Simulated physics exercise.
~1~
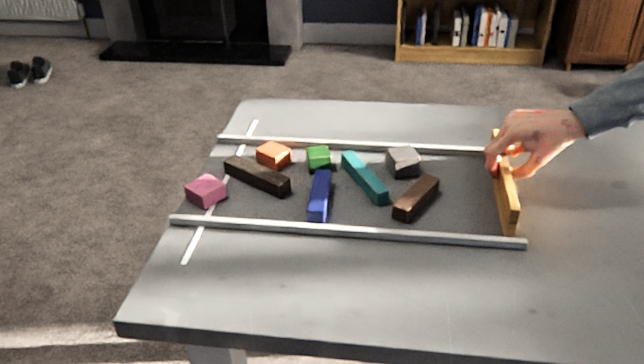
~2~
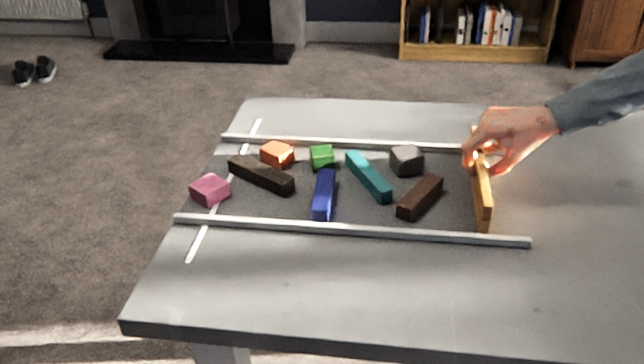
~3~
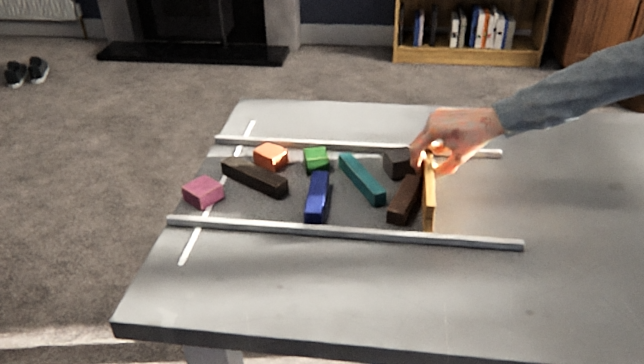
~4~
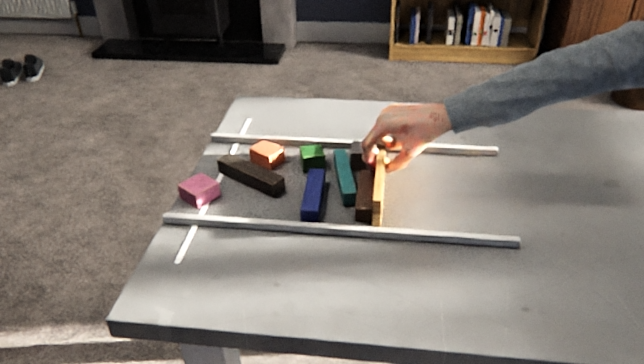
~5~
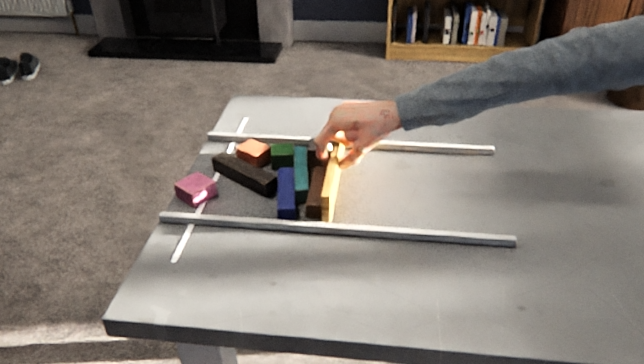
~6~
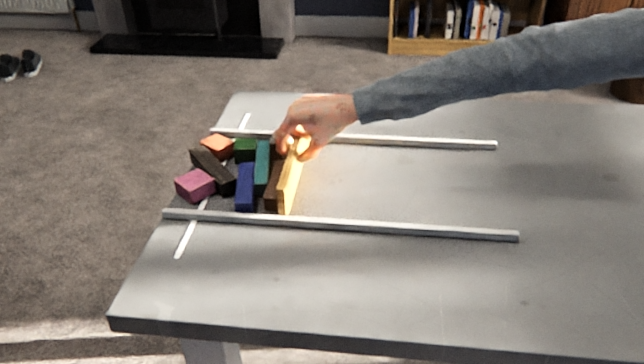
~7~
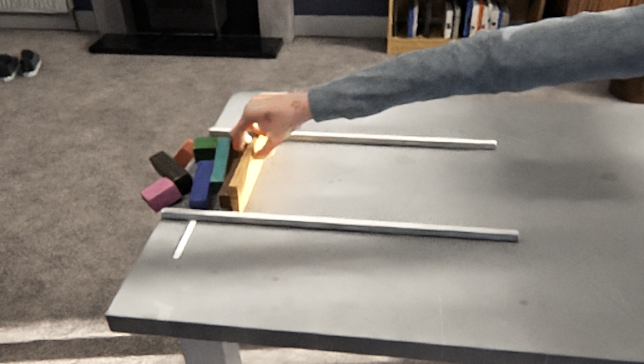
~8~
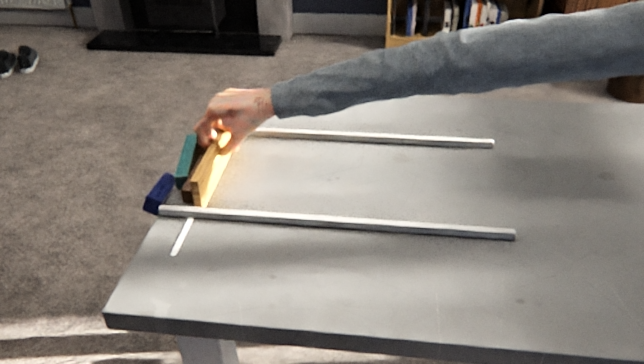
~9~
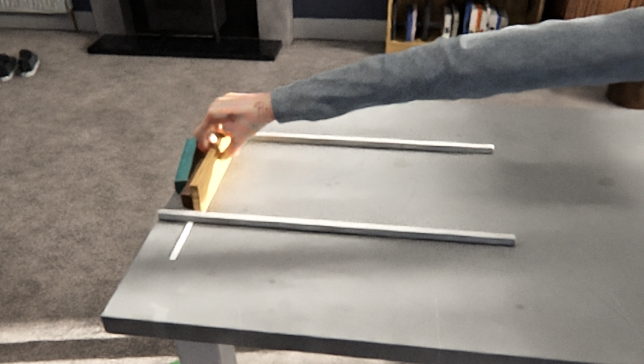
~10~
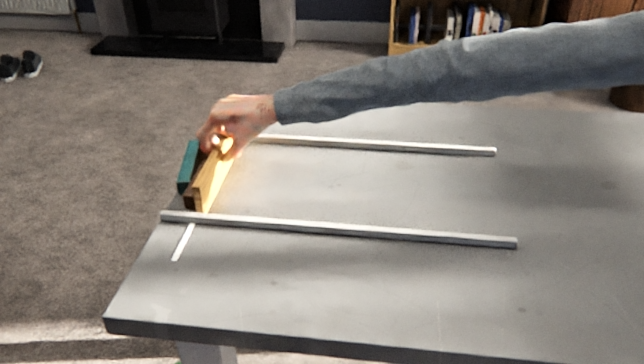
A hand slides a board left across a table, pushing most coloured blocks off the end.
